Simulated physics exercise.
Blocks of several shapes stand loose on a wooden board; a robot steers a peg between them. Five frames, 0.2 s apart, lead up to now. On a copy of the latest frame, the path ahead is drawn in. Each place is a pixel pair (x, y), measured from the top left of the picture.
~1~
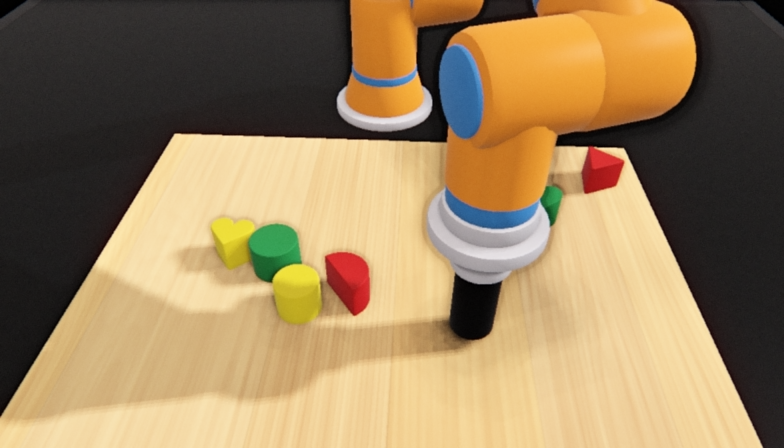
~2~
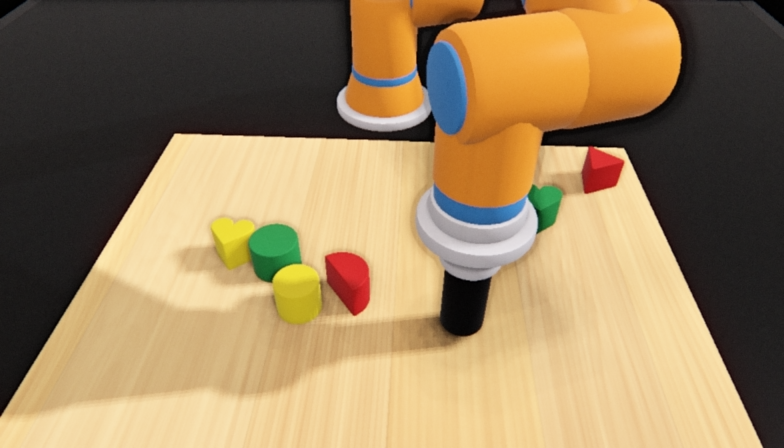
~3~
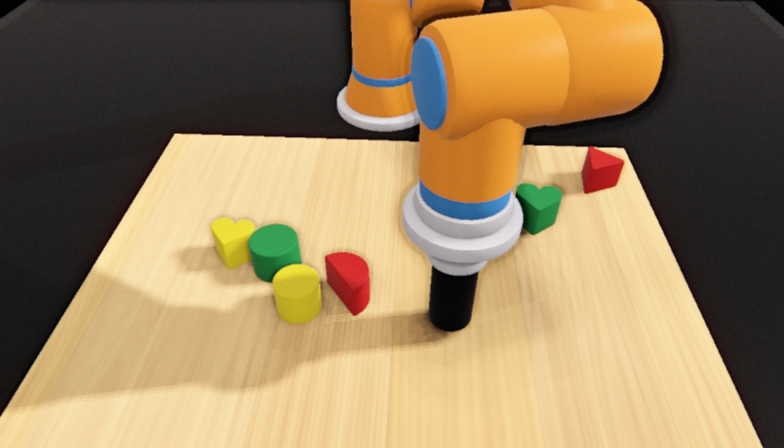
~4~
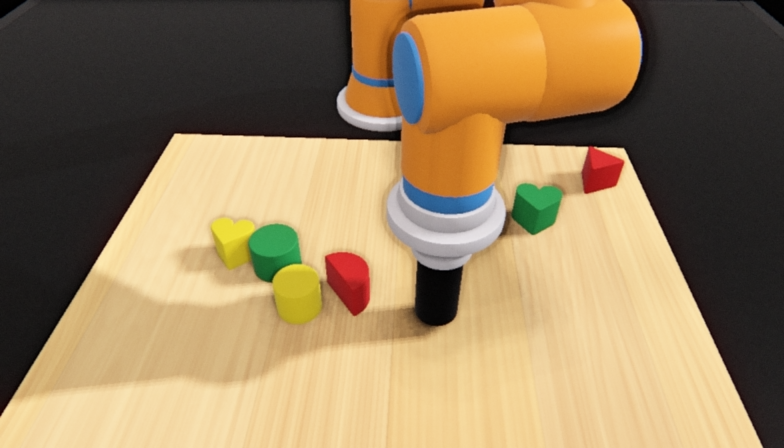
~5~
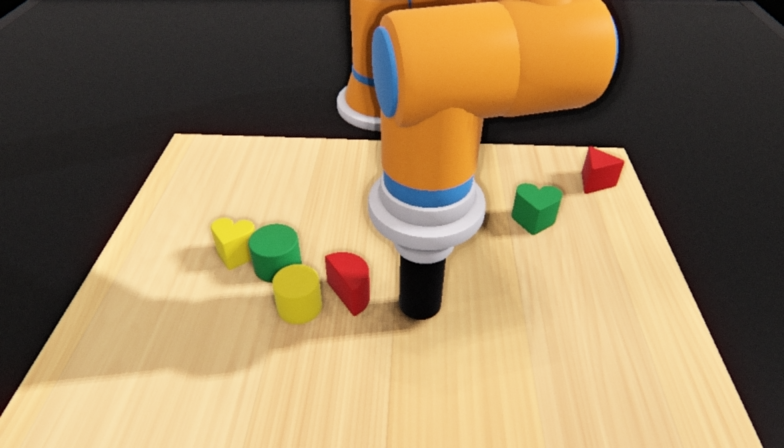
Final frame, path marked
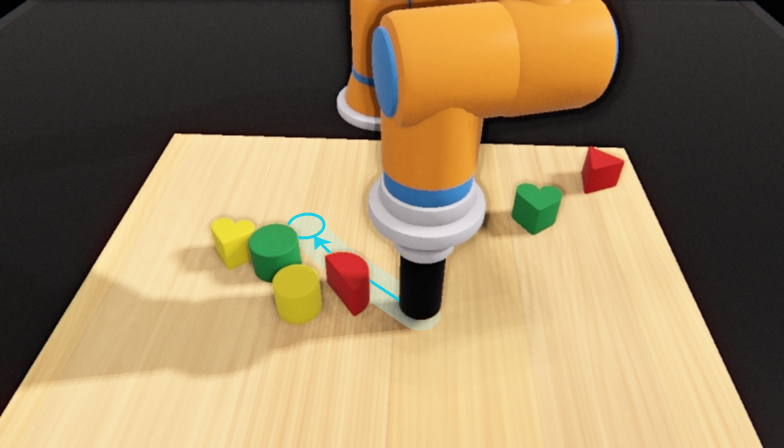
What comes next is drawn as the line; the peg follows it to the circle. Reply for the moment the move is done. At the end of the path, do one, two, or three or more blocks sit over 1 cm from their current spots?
My best guess is that a single block moves over 1 cm.
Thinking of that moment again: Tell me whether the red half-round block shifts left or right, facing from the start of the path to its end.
The left-hand side.
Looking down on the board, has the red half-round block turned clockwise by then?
No, that is not how it ends up.
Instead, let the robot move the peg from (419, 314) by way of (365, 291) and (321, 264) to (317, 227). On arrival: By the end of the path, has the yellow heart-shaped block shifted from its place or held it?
It is no longer where it was.
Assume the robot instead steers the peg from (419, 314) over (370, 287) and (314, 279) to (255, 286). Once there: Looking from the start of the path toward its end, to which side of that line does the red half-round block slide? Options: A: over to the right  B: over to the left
The correct letter is B.
The drawn path runs from (419, 314) through (353, 270) to (306, 226).
On the path given first. One third of the way, peg at (373, 273); red half-round block at (333, 264), turned 15° anticlockwise.
Two thirds of the way, peg at (332, 246); yellow round block at (290, 282); red half-round block at (314, 258), turned 45° anticlockwise.
At the end, peg at (305, 216); green round block not moved; yellow round block at (290, 282); red half-round block at (314, 258), turned 45° anticlockwise.
